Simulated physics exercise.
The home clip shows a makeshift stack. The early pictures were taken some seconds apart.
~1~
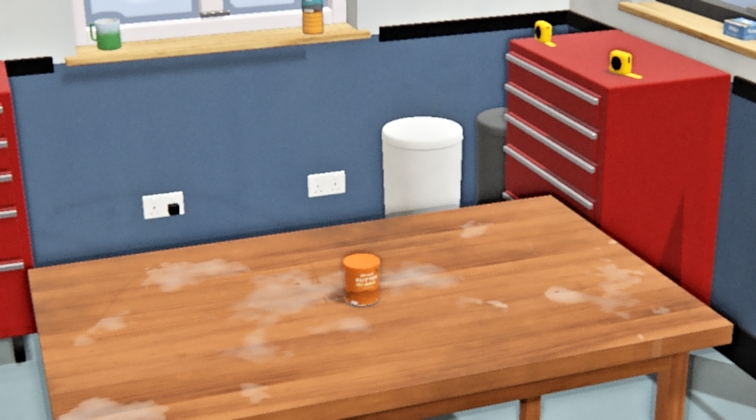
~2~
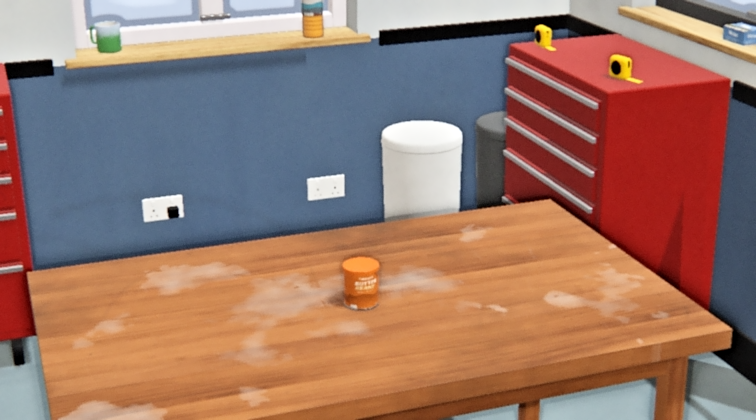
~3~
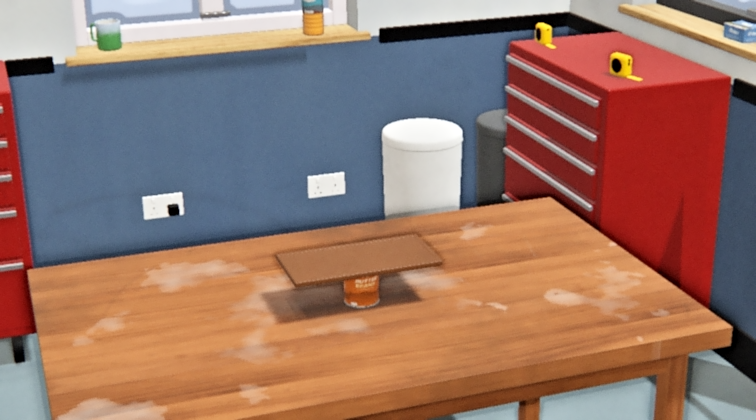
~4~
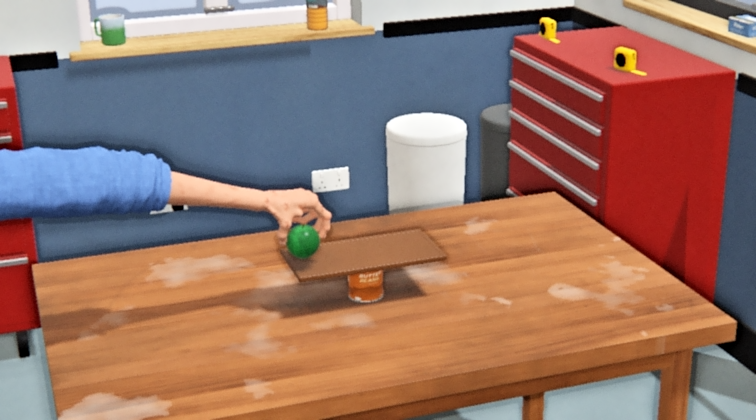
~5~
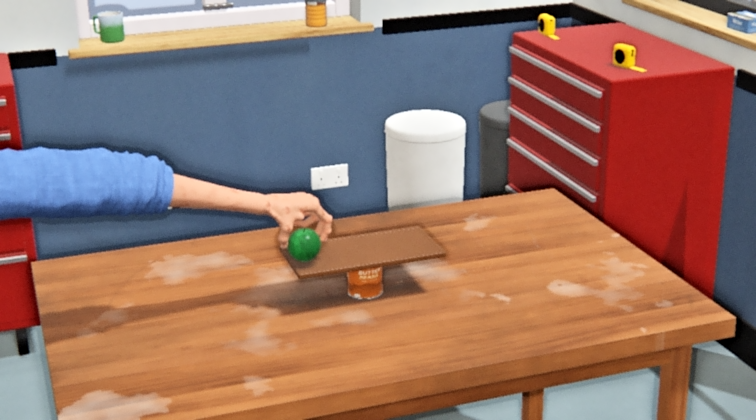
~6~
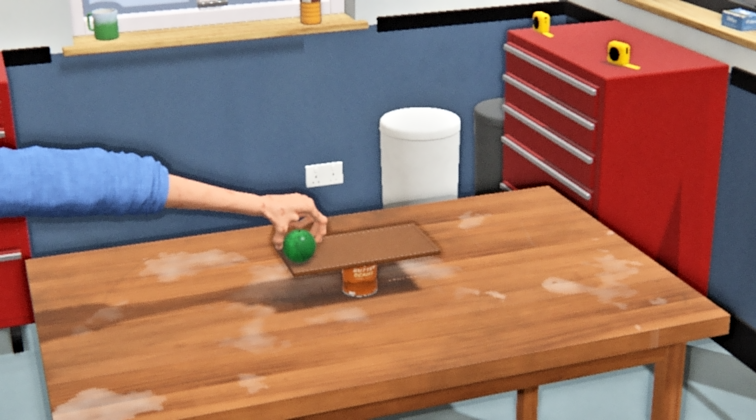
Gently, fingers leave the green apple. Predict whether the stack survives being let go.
Fails.
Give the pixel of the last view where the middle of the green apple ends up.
Somewhere around (232, 309) in the last picture.
Then, 0.40 s later than the last frame, green apple now fallen; brown lid tilted by 47°.
Then, 0.70 s later than the last frame, brown lid tilted by 27°.
When it is over, fallen, brown lid and green apple; orange tin as before. End places, in pixels of the last picture, green apple near (232, 309). The stack gives way.
